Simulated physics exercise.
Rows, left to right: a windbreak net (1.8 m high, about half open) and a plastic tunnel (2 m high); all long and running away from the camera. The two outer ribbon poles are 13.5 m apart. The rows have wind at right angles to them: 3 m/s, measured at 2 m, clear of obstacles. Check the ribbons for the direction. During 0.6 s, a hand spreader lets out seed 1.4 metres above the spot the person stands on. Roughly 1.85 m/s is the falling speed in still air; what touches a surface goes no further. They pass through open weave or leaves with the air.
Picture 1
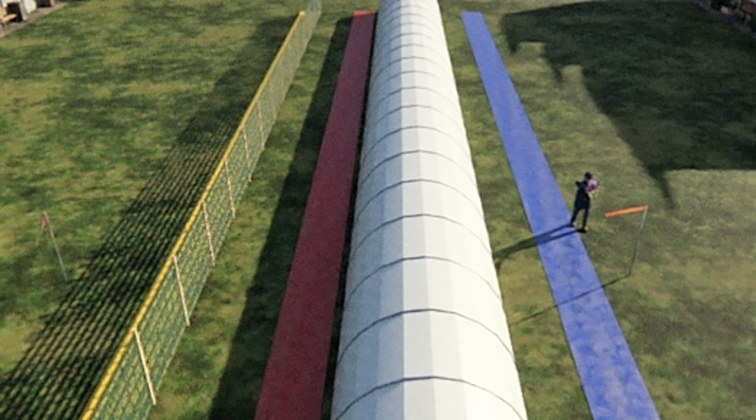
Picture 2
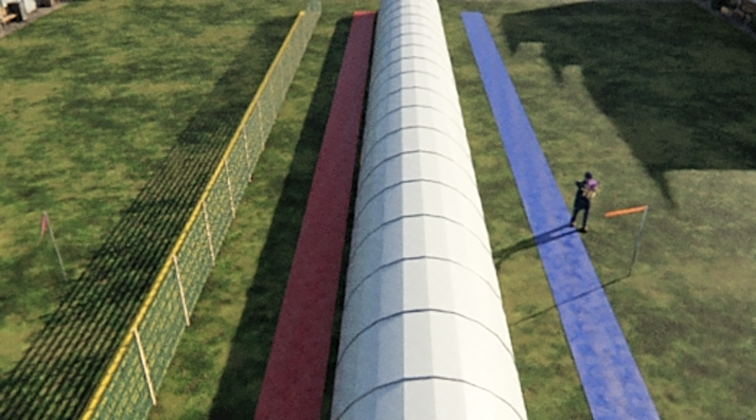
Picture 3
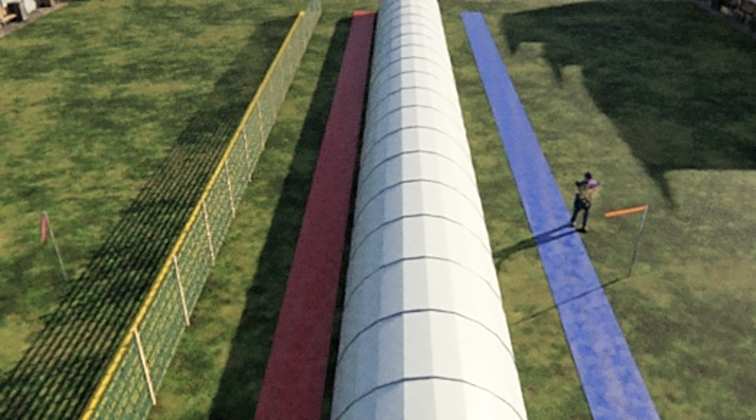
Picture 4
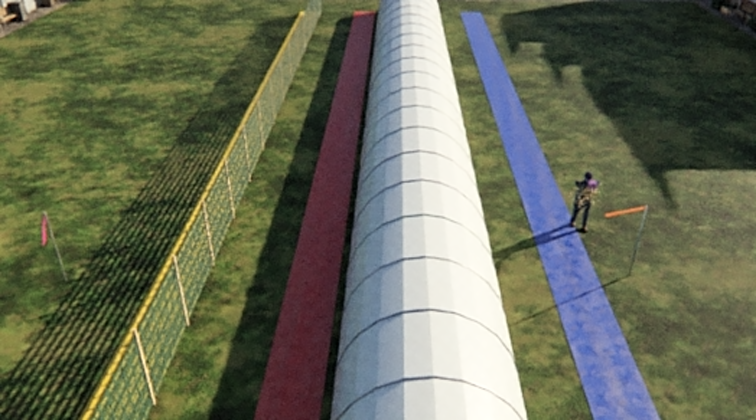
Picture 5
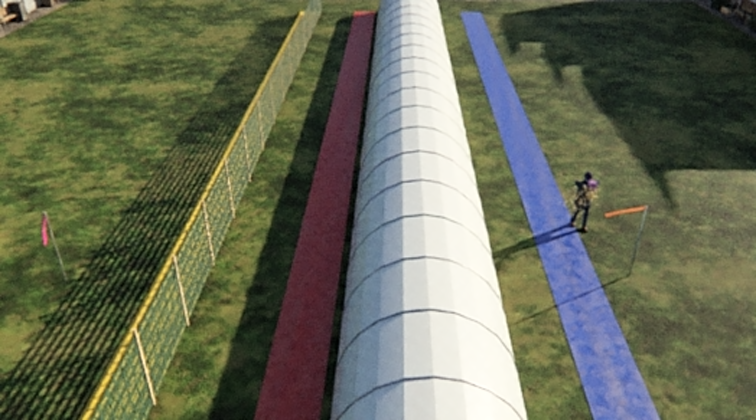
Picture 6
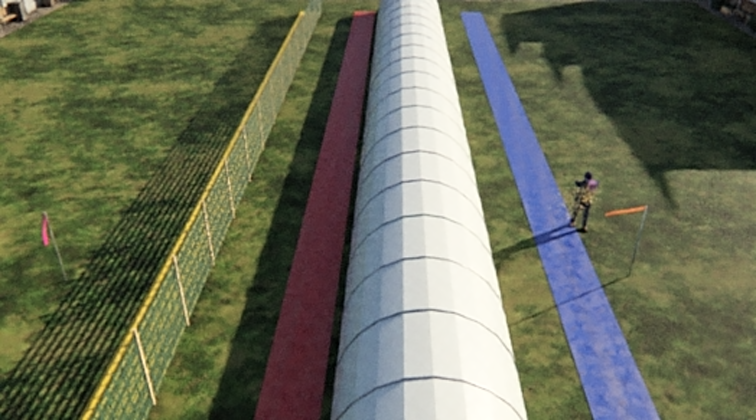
A person in dark clothing stands beside a long blue strip on the right of a sunlit grassy field, seen from high above. A ribbed white tunnel runs away up the middle, with a dark red strip and a yellow-topped green net to its left and a small ribbon on a pole at each side. The camera holds still while pale specks appear around the person and spread slightly leftward, and the pinkish left ribbon lifts a little.
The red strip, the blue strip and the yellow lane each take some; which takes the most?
The blue one takes the most.
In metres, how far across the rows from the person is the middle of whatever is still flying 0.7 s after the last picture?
Around 1.0 metres.
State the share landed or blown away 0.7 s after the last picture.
Roughly 35 in a hundred.
Then, 0.7 s after the last picture, 0 % lies on the yellow lane, 32 % on the blue strip and 0 % on the red strip; 37 % has touched down or left; the middle of what still flies is 0.5 m above the low ground, near (545, 222).
Then, 1.5 s after the last picture, 0 % lies on the yellow lane, 57 % on the blue strip and 0 % on the red strip; 95 % has touched down or left.
Then, 3.0 s after the last picture, 0 % lies on the yellow lane, 57 % on the blue strip and 0 % on the red strip; 100 % has touched down or left.
Then, 7.5 s after the last picture, 0 % lies on the yellow lane, 57 % on the blue strip and 0 % on the red strip; 100 % has touched down or left.
Then, 44.5 s after the last picture, 0 % lies on the yellow lane, 57 % on the blue strip and 0 % on the red strip; 100 % has touched down or left.
